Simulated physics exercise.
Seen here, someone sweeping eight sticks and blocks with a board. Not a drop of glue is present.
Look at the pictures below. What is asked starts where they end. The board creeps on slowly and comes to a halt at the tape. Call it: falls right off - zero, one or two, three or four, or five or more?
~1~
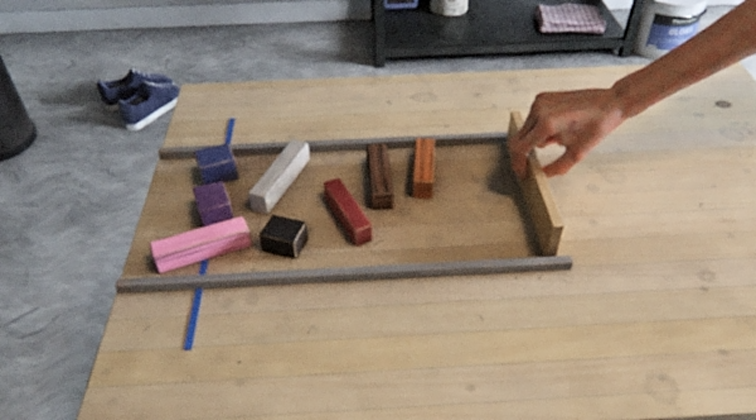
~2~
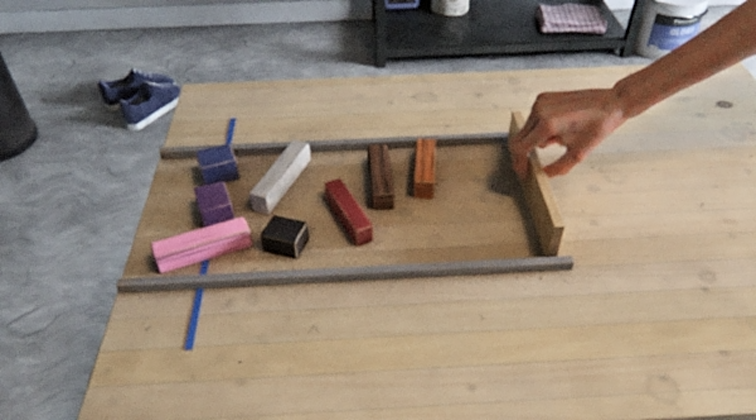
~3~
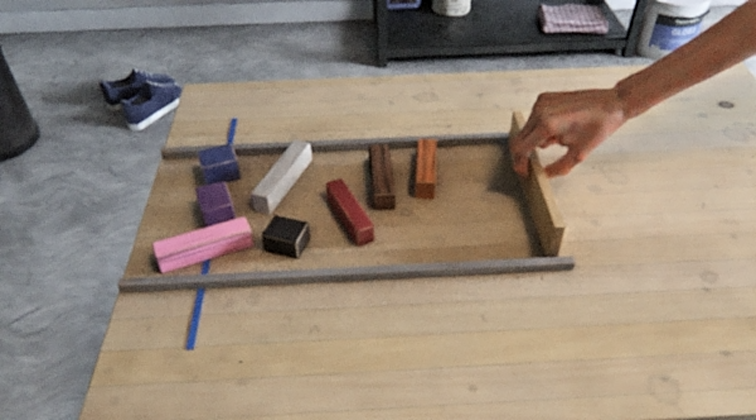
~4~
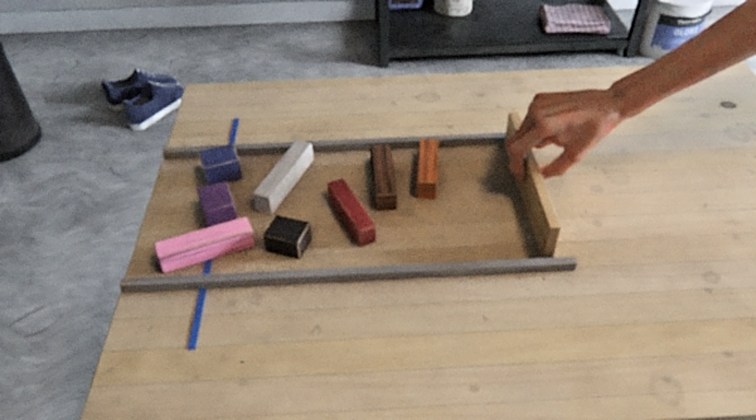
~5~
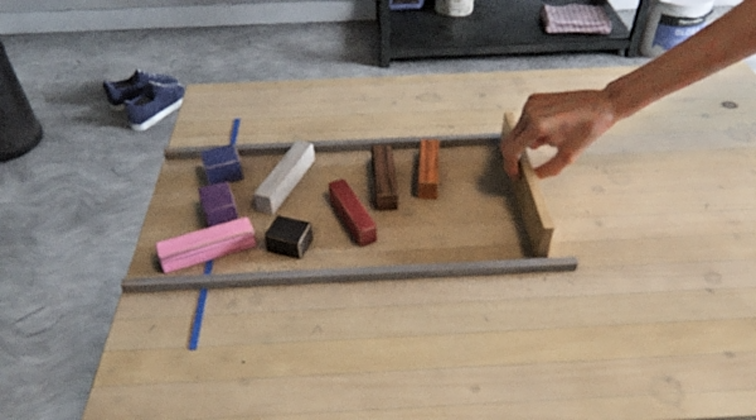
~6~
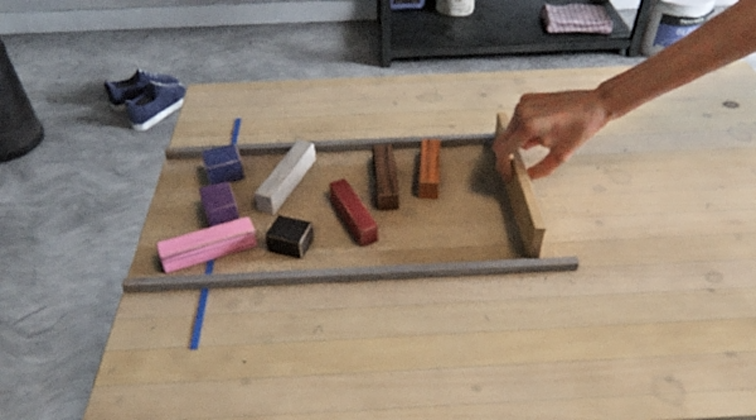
Call: One or two.
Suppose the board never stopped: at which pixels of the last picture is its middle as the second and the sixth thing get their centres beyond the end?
It sits around (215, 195) and after that around (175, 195).
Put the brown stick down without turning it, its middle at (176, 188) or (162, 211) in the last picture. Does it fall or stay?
Going place by place: Over the edge, then over the edge.
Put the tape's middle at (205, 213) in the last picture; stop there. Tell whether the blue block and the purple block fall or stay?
Outcome: Blue block goes missing, purple block goes missing.
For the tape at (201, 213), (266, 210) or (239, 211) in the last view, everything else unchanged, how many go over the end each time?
You'd get 4, then 0, then 0.
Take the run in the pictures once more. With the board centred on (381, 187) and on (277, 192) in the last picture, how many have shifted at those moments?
At first I count 3, and then 8.
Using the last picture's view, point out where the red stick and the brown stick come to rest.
Close to (180, 225); the other close to (193, 184).
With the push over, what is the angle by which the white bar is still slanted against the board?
I'd estimate about 20 degrees.
A little later, none off yet; blue block at rest near (223, 166); pink stick at rest near (208, 245); purple block at rest near (220, 205).
Next, none off yet; blue block shifted about its own width near (191, 161); pink stick shifted a little near (175, 251); purple block shifted about its own width near (167, 216).
When it is over, the number that fall off is one or two; down, blue block.
